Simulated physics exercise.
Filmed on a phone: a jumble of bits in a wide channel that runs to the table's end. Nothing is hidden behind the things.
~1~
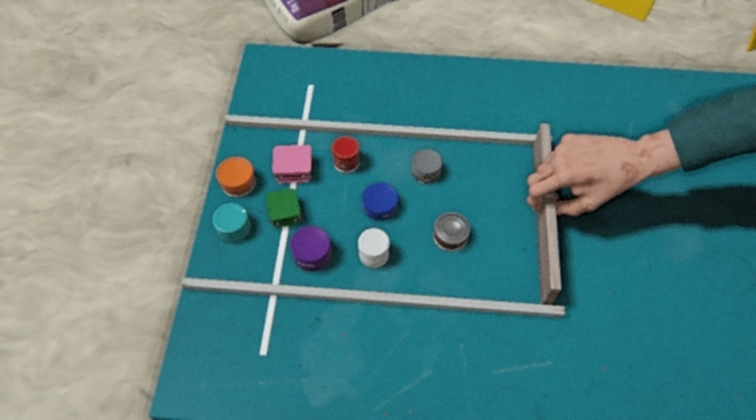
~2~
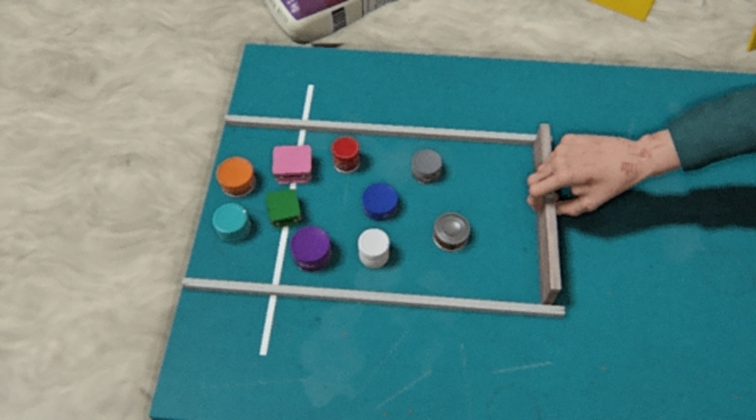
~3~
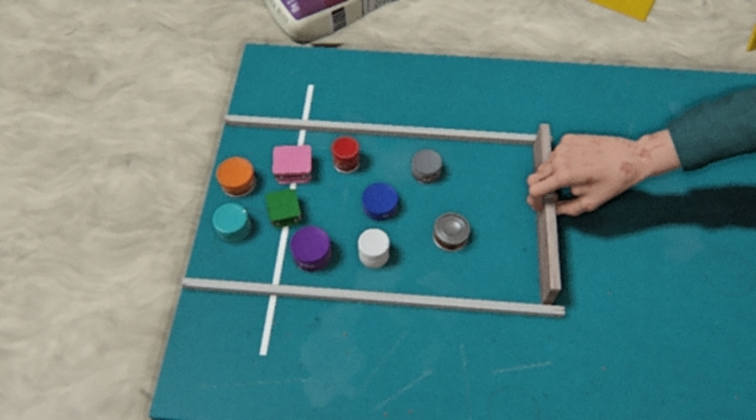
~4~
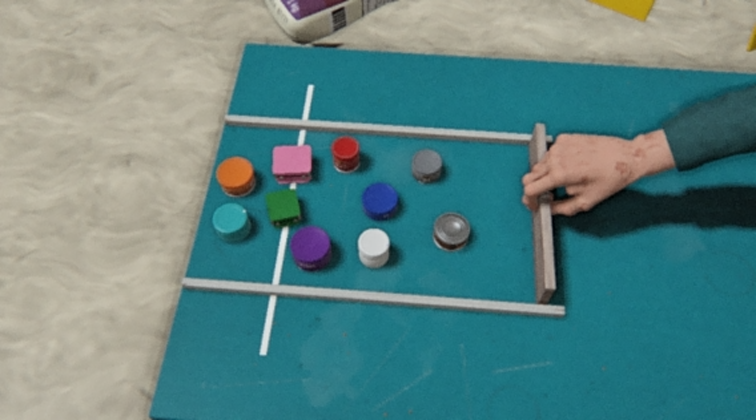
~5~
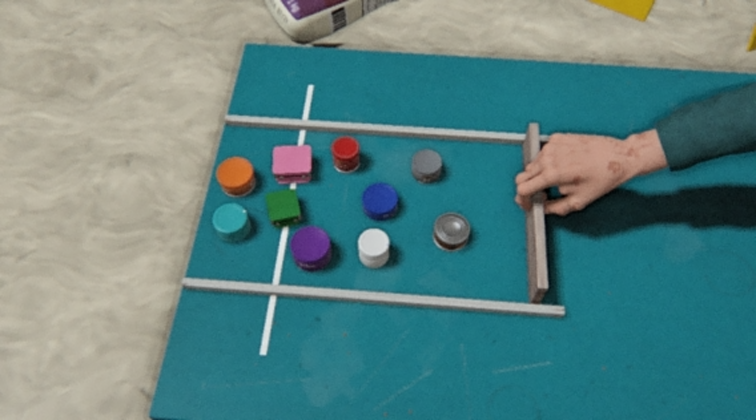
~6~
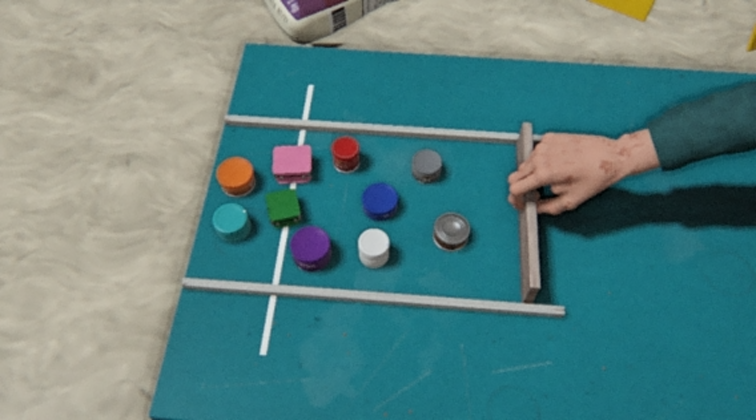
A hand slides an upright board slightly left along a channel holding small colourful containers.
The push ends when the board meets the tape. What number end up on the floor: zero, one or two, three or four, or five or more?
Here the number that fall off is zero.
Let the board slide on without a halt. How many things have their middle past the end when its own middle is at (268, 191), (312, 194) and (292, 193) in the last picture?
Past the end: 2, 0 and 0.
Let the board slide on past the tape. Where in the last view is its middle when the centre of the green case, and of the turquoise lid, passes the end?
At (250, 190) for the green case; at (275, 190) for the turquoise lid.
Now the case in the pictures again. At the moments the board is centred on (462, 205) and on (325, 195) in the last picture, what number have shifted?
1 and 8.
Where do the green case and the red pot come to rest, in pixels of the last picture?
Near (242, 200) and (285, 133).
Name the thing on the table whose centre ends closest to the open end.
The orange pot.
Soon after, none off yet; orange pot at rest near (237, 178); turquoise lid at rest near (232, 223); green case at rest near (284, 209).
At rest, the number that fall off is zero.
